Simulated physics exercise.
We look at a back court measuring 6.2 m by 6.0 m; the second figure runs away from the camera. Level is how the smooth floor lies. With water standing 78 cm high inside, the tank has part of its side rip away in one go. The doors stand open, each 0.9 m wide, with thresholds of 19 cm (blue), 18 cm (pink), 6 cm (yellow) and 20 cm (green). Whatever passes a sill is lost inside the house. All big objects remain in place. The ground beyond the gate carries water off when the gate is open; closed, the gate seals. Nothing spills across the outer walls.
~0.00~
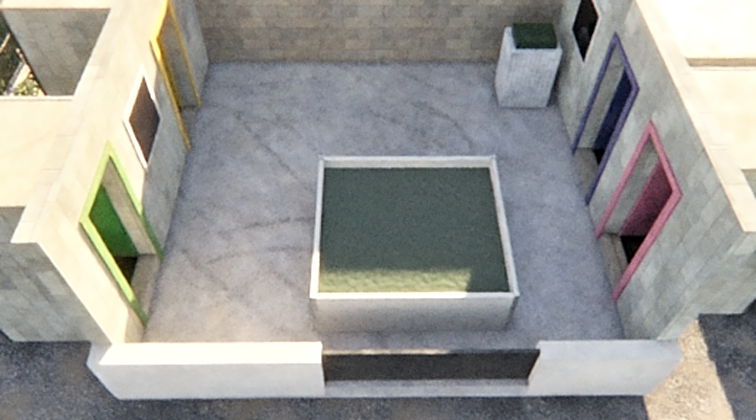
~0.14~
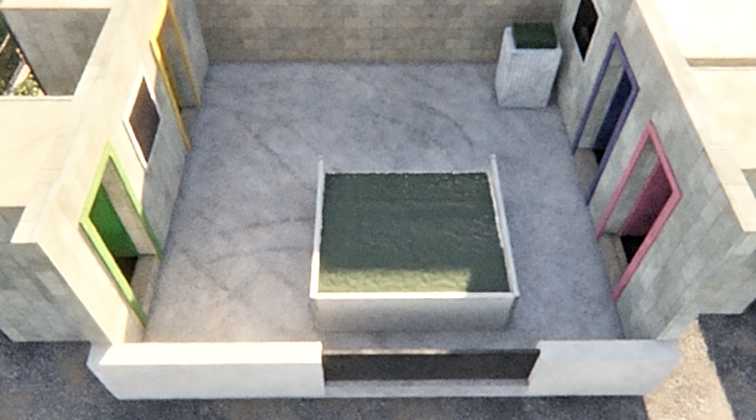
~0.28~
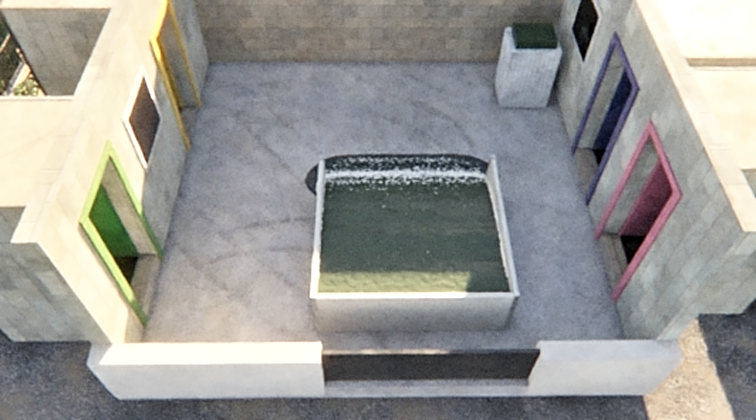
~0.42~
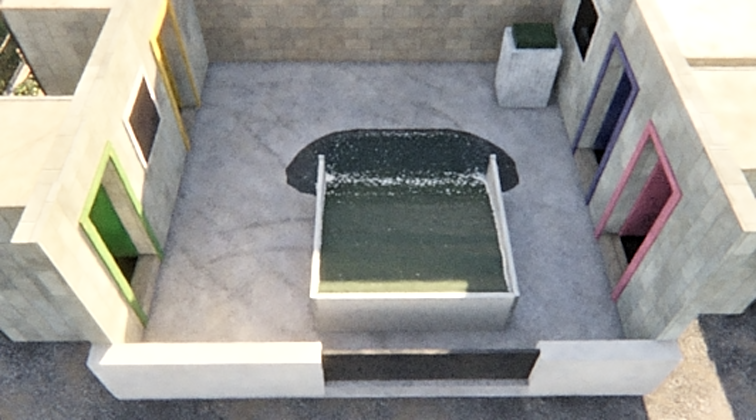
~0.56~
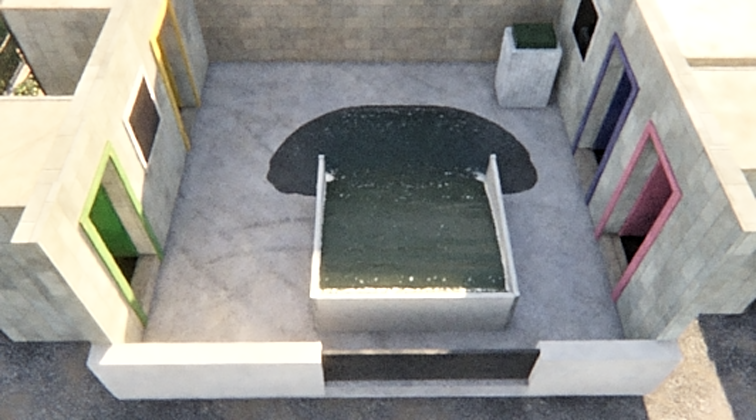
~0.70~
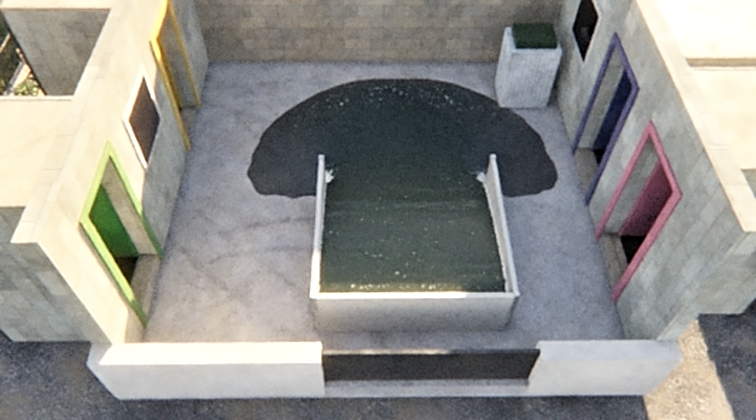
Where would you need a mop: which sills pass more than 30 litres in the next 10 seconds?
Result: Blue door: Short of the set amount. Pink door: Short of the set amount. Yellow door: Beyond the set amount. Green door: Short of the set amount.
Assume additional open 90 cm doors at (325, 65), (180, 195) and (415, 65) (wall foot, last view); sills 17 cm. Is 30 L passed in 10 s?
Note, doorways in listed order: Goes beyond, stays short, goes beyond.
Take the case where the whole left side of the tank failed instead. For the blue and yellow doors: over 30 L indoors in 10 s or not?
Blue door doesn't reach it, yellow door surpasses it.
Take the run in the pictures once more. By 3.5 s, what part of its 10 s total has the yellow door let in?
By then it's near 15% of the total.
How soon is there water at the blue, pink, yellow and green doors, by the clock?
The front reaches blue at 1.2 s, pink at 3.6 s, yellow at 1.6 s, green at 3.8 s.
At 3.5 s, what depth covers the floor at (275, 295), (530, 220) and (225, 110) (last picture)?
I'd read it as roughly 0, 5 and 23 cm, in that order.
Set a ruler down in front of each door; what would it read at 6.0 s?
In centimetres, the blue door has 13, the pink door 7, the yellow door 14 and the green door 6.
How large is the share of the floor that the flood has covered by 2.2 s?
Covered: Roughly 50 %.
After 1.4 s water covers 45 % of the floor and is deepest (46 cm) near (388, 68); blue door 1 cm at the sill, 0 L in, pink door not reached, yellow door not reached, green door not reached.
After 2.2 s water covers 50 % of the floor and is deepest (48 cm) near (219, 68); blue door 2 cm at the sill, 0 L in, pink door not reached, yellow door 7 cm at the sill, 0 L in, green door not reached.
After 3.5 s water covers 65 % of the floor and is deepest (39 cm) near (546, 68); blue door 10 cm at the sill, 0 L in, pink door not reached, yellow door 17 cm at the sill, 27 L in, green door not reached.
After 6.0 s water covers 100 % of the floor and is deepest (24 cm) near (383, 368); blue door 13 cm at the sill, 0 L in, pink door 7 cm at the sill, 0 L in, yellow door 14 cm at the sill, 128 L in, green door 6 cm at the sill, 0 L in.
After 10.0 s water covers 100 % of the floor and is deepest (19 cm) near (311, 369); blue door 12 cm at the sill, 0 L in, pink door 14 cm at the sill, 0 L in, yellow door 8 cm at the sill, 201 L in, green door 14 cm at the sill, 1 L in.
